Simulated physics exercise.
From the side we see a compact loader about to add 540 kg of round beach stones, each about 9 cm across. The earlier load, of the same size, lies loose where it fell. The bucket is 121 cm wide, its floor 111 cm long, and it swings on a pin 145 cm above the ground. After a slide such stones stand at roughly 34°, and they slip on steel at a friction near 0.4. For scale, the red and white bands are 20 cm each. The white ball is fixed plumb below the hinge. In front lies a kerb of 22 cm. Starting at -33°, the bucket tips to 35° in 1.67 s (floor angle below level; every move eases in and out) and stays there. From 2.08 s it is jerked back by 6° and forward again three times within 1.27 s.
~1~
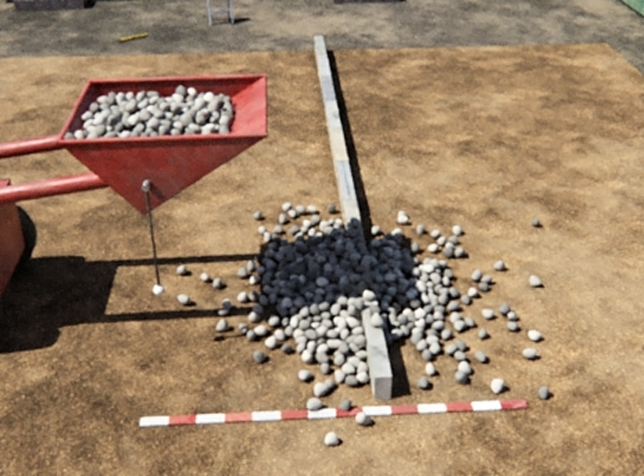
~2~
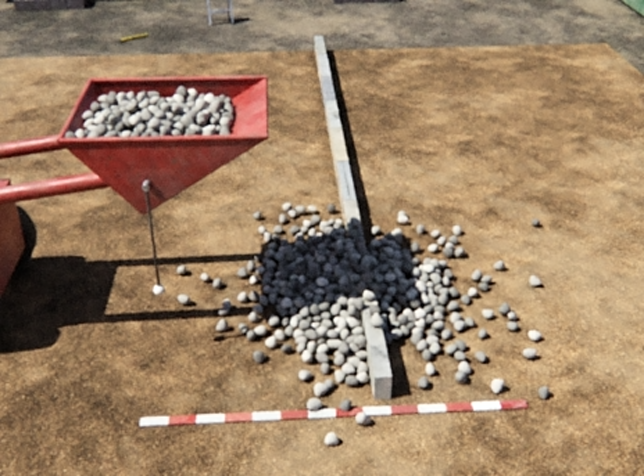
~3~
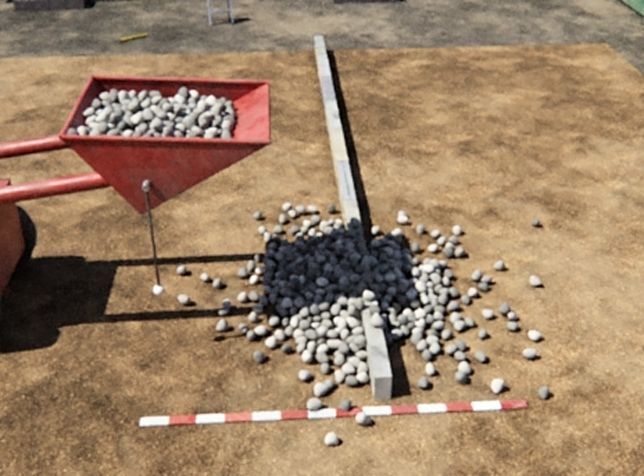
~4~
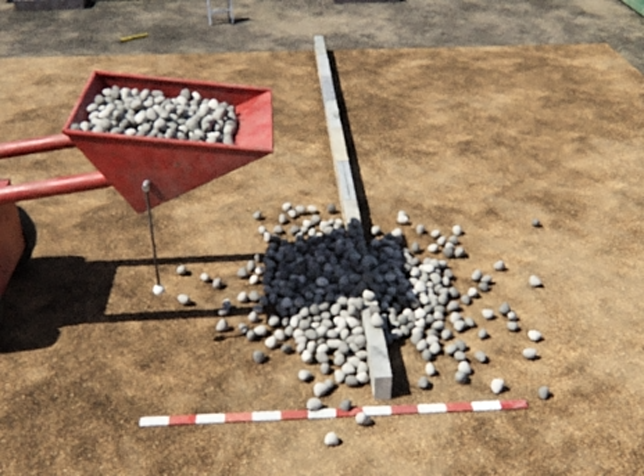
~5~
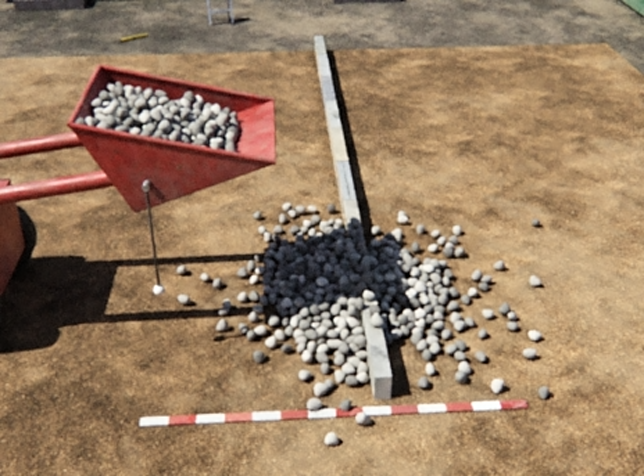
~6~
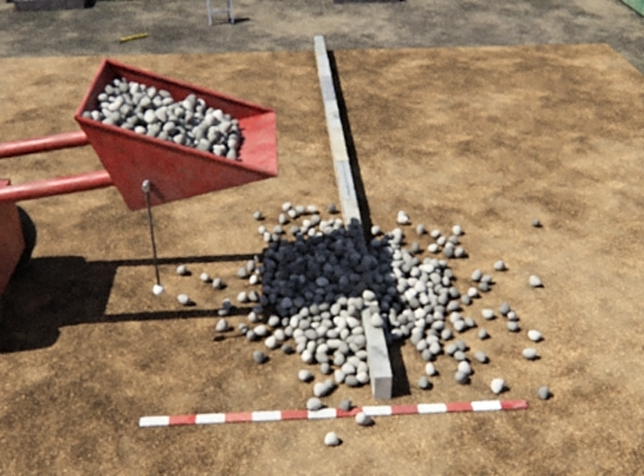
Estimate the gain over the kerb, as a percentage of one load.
Some 6 per cent is added.
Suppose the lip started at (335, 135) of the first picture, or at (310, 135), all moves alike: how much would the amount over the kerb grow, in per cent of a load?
About 60 and 40 per cent.
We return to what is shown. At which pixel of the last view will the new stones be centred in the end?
Their middle is at about (303, 279).
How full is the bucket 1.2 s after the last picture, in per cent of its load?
About 45 per cent.
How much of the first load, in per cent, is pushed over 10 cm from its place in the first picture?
Roughly 15 per cent of them.
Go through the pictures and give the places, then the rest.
In the first frame, the bucket is at -33°, its lip at (267, 135); the top of the load is at (149, 104). The earlier load is highest near (361, 266), 28 cm above ground level, 69 % on this side of the kerb, 31 % over the kerb.
In the second frame, the bucket is at -32°, its lip at (268, 137); the top of the load is at (143, 105).
The third frame shows lip at (270, 142), floor tilted -29°, highest stones at (136, 105).
The fourth frame shows lip at (273, 151), floor tilted -25°, highest stones at (123, 101).
The fifth frame shows lip at (276, 162), floor tilted -19°, highest stones at (118, 99).
In the sixth frame, the bucket is at -13°, its lip at (277, 175); the top of the load is at (120, 94).
Then, 0.6 s after the last picture the floor is at 24°; in per cent of one load, 100 in the bucket, 69 on this side of the kerb, 31 over the kerb; the foremost stones are at (525, 307).
Then, 1.2 s after the last picture the floor is at 35°; in per cent of one load, 47 in the bucket, 122 on this side of the kerb, 31 over the kerb; the foremost stones are at (525, 307).
Then, 3.2 s after the last picture the floor is at 35°; in per cent of one load, 0 in the bucket, 163 on this side of the kerb, 37 over the kerb; the foremost stones are at (525, 307).
Then, 6.0 s after the last picture the floor is at 35°; in per cent of one load, 0 in the bucket, 163 on this side of the kerb, 37 over the kerb; the foremost stones are at (525, 307). Net gain over the kerb, 6.
